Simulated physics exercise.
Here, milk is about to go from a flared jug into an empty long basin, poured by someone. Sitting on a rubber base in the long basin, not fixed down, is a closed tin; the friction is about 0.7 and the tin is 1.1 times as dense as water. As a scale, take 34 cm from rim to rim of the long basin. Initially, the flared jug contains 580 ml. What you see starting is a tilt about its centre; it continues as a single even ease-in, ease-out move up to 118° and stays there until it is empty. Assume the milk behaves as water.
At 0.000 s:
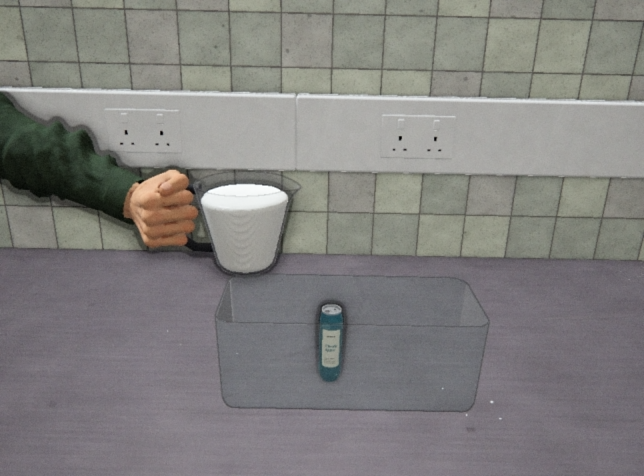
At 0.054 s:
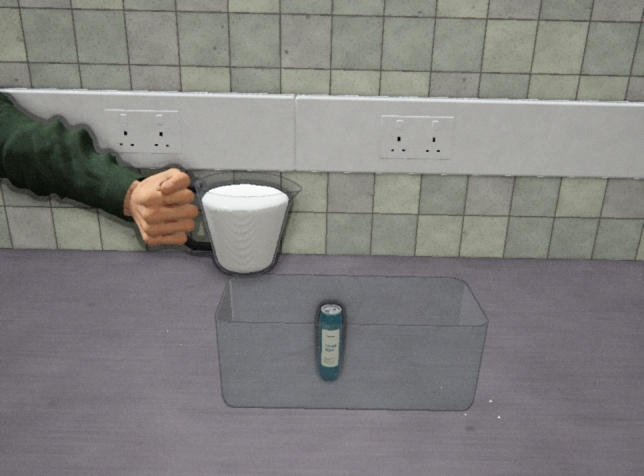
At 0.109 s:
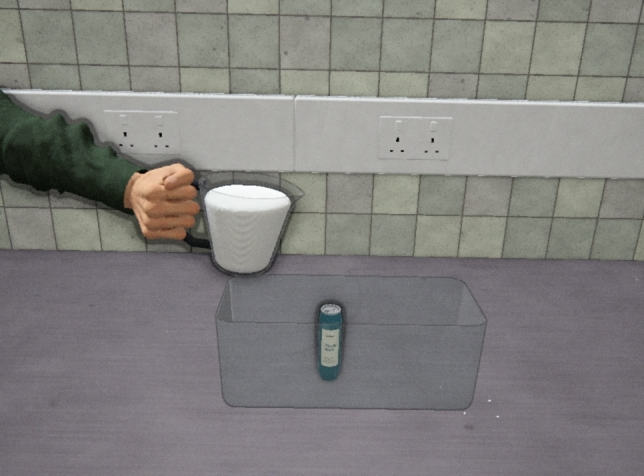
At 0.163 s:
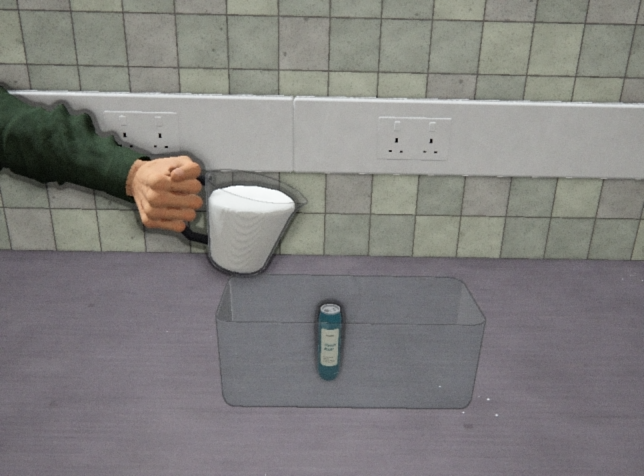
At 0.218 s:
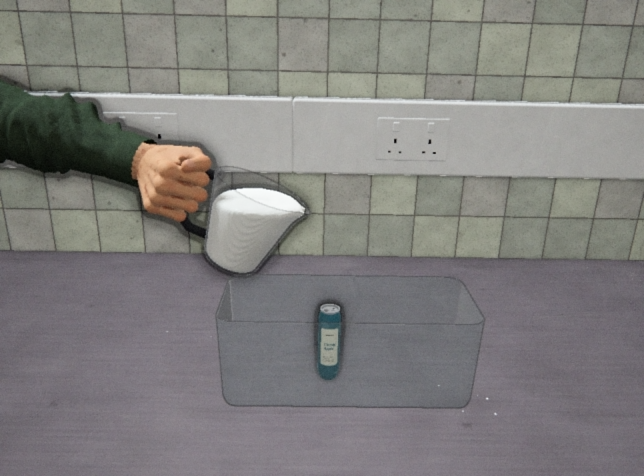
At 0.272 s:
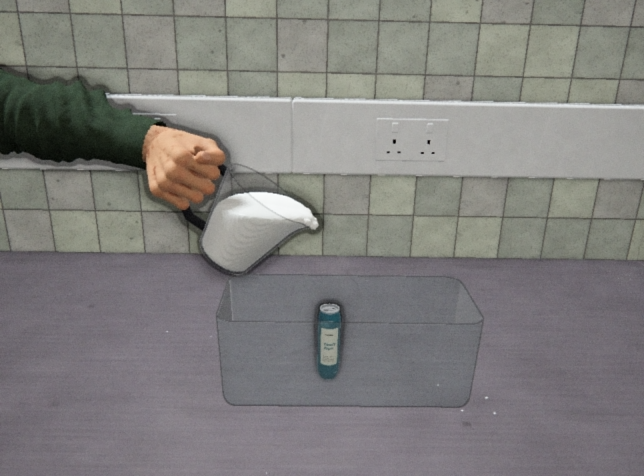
A hand in a dark green sleeve, reaching in from the left, tilts a clear jug of white liquid to the right, slowly at first and then faster, until the liquid slopes into the spout and reaches its lip. Below stands a clear rectangular basin holding an upright teal can with a pale label. The steady view looks slightly down on a greyish-purple counter before green-grey tiles and white sockets.
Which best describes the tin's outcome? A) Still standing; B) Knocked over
Knocked over (B).
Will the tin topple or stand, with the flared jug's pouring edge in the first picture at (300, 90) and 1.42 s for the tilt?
After that, the tin stays vertical.
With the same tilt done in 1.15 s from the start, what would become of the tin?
In that case the tin overturns.
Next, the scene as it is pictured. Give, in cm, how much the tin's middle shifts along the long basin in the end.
The middle of the tin ends some 9.0 cm along the basin.
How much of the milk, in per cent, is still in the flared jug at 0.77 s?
About 1 % is still there.
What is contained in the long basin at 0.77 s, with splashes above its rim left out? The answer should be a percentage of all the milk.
It works out near 98 per cent.
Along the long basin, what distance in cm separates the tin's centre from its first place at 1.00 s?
Near 8 cm.
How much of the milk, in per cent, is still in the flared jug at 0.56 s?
32 %.
Then, 0.56 s in, the tilt is 102° and 32 per cent is still to pour; the tin stands where it began.
Then, 0.77 s in, the tilt is 118° and 1 per cent is still to pour; the tin leans 7°.
Then, 1.00 s in, the tilt is 118° and 0 per cent is still to pour; the tin lies on its side.
Then, 1.24 s in, the tilt is 118° and 0 per cent is still to pour; the tin lies on its side.
Finally, the tin lies on its side.
